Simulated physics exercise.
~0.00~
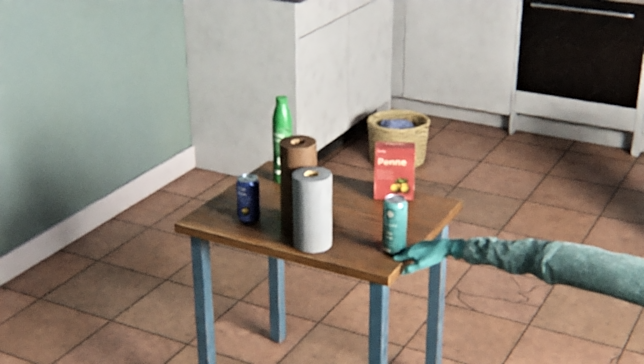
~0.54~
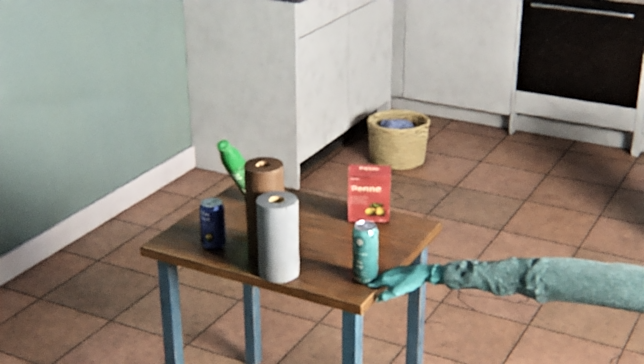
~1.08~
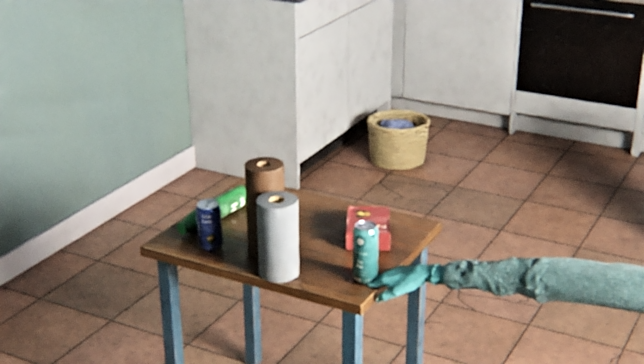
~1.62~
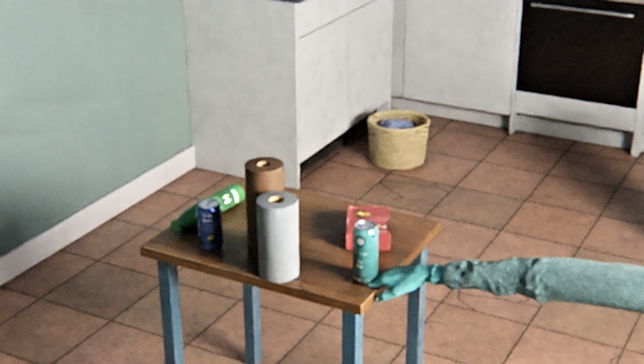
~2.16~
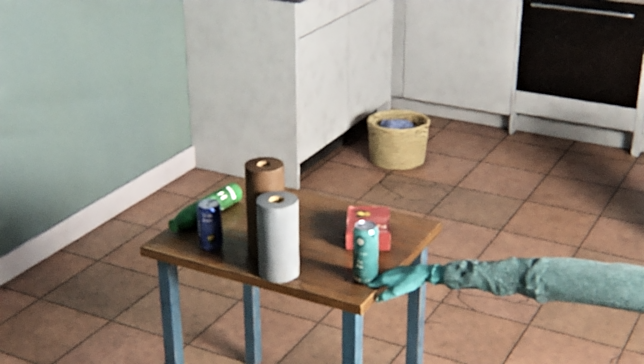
At first, a small wooden table with blue legs stands in a kitchen, holding a green bottle, a red packet, two cans and two rolls, while a teal-gloved hand reaches in from the right to its near corner. The table then shifts a short way left and towards us with everything on it. As it does, the green bottle tips over to the left behind the brown roll, and the red packet begins to lean. The packet then falls flat too. The bottle rolls slightly behind the blue can and stays on the tabletop, while the cans and rolls remain upright.
